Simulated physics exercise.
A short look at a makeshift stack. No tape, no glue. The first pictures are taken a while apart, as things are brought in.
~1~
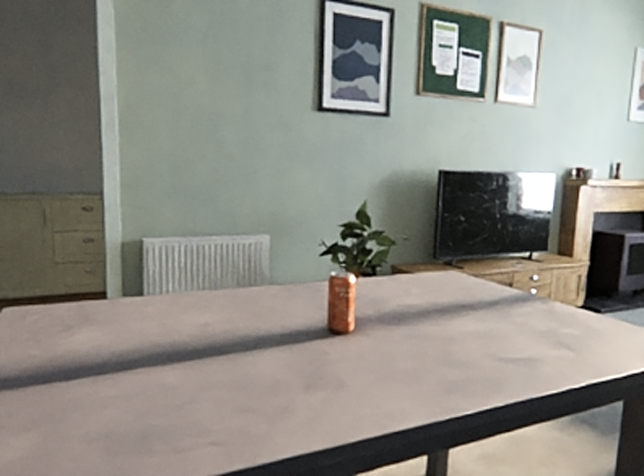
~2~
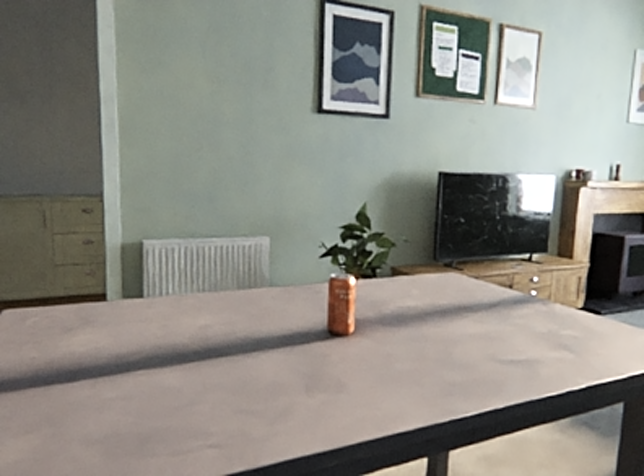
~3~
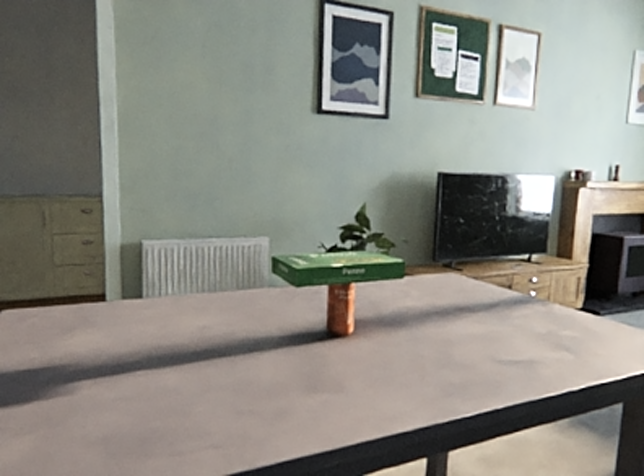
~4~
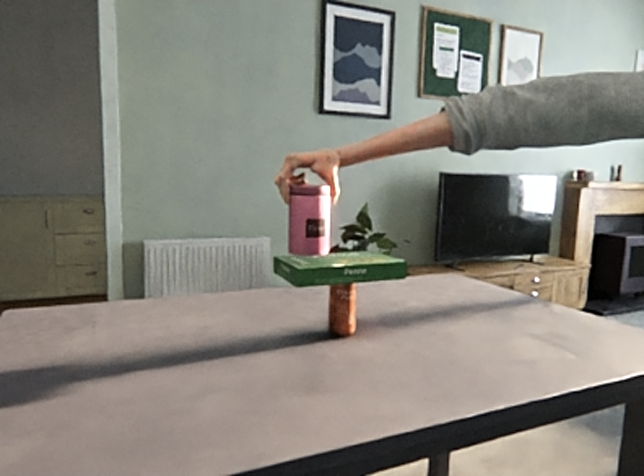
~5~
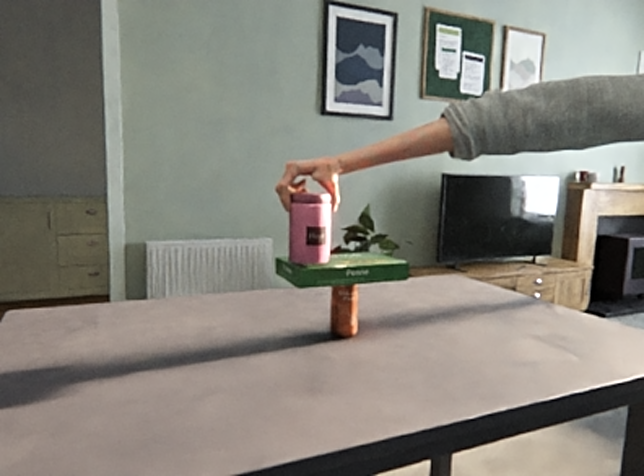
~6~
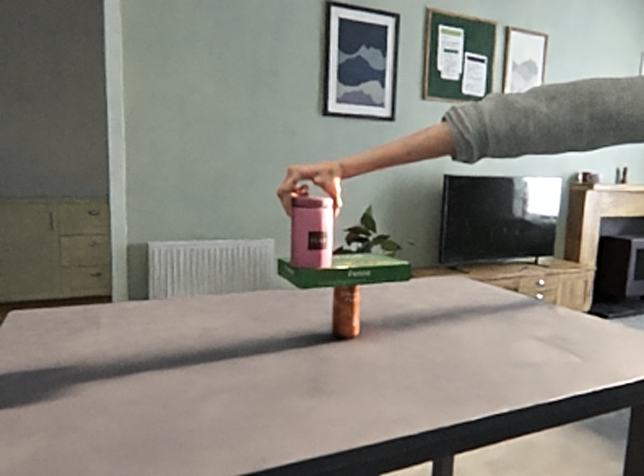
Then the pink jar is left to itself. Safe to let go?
Outcome: The stack gives way.
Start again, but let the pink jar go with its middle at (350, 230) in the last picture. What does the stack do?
Then it keeps its balance.
Then, 0.30 s past the last view, pink jar now fallen; green packet rocked 56° from its first pose.
Then, 0.50 s past the last view, green packet on its side.
Then, 0.90 s past the last view, green packet now fallen; orange can displaced a little.
Finally, fallen, green packet and pink jar; orange can still in place. The stack loses its balance.
